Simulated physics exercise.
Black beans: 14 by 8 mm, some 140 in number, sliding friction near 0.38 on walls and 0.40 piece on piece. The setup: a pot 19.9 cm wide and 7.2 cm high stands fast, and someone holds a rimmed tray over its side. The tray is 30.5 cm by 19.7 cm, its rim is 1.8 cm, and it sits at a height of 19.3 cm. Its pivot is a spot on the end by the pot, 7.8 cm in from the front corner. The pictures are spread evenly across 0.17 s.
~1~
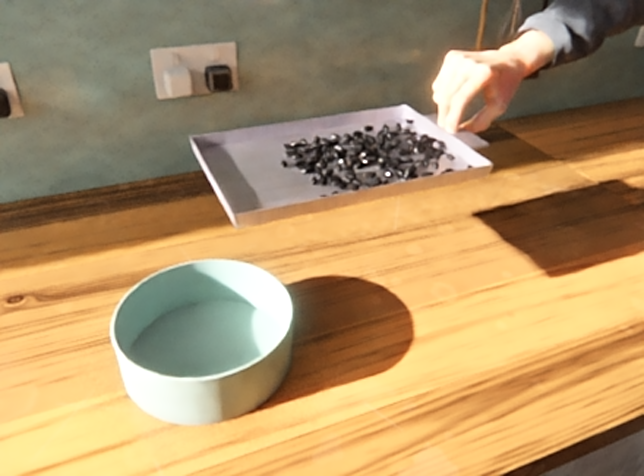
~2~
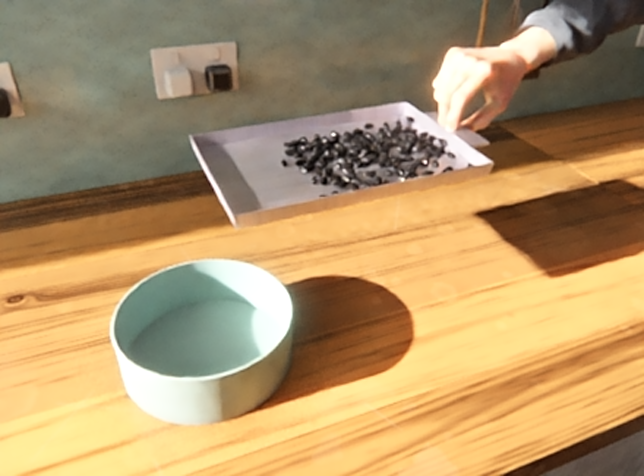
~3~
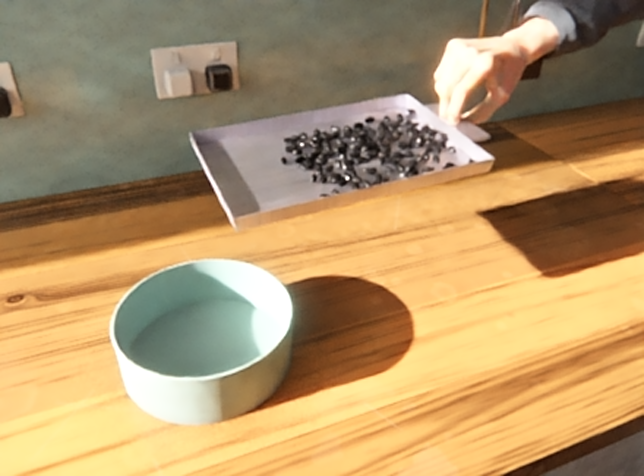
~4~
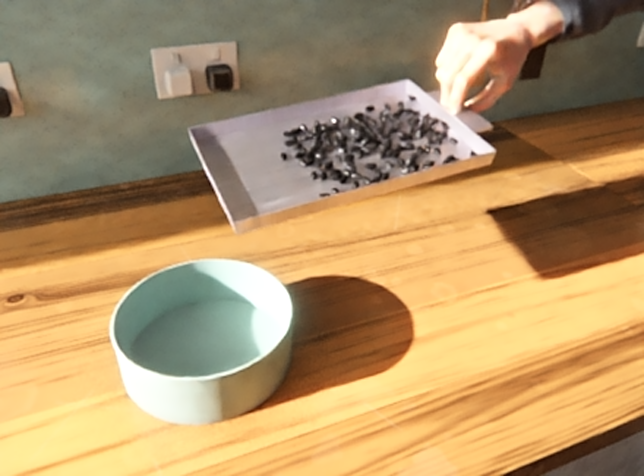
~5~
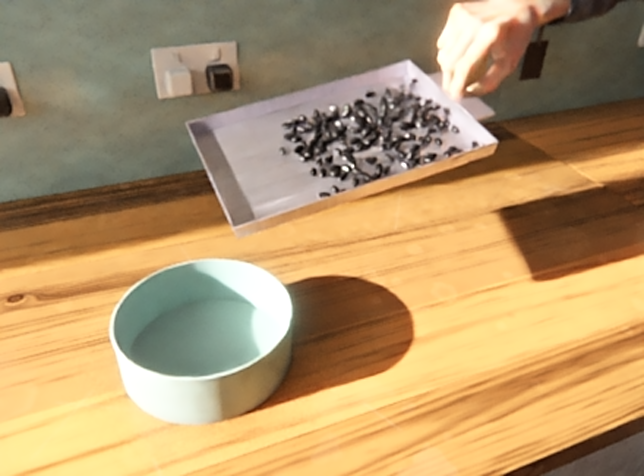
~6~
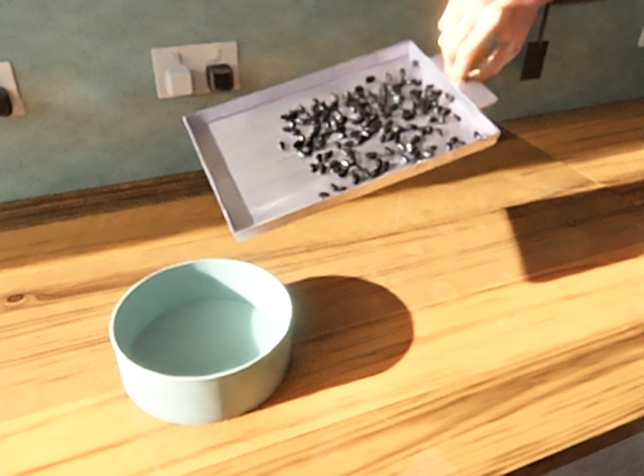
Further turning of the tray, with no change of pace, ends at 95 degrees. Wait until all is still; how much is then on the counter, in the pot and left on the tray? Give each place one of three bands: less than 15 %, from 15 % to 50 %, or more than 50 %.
Result: Counter: A fair amount; pot: The greater portion; left on the tray: A little.
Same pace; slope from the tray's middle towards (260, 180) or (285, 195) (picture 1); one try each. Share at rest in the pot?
I'd put it at about 85 per cent for the first tilt and about 90 per cent for the second.
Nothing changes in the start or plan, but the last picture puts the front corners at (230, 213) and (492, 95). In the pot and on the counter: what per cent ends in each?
Final per cent - pot 40, counter 60.
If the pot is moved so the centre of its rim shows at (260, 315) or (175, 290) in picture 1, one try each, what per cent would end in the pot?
The shares would be near 90 and 20 per cent respectively.
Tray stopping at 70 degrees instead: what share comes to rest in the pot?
Then about 55 per cent.
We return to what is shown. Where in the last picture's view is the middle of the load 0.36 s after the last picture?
Look near (303, 216) in the last picture.
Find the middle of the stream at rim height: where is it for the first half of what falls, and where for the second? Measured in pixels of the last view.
First near (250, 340), then at (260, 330).
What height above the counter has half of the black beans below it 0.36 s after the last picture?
The halfway mark sits at about 20 cm.
Then, 0.21 s after the last picture, tilt 57 degrees; the tray holds 100 %, the pot 0 %.
Then, 0.36 s after the last picture, tilt 84 degrees; the tray holds 90 %, the pot 0 %.
Then, 0.63 s after the last picture, tilt 95 degrees; the tray holds 5 %, the pot 60 %.
In the end, counter 35 %, pot 65 %, tray 0 %.
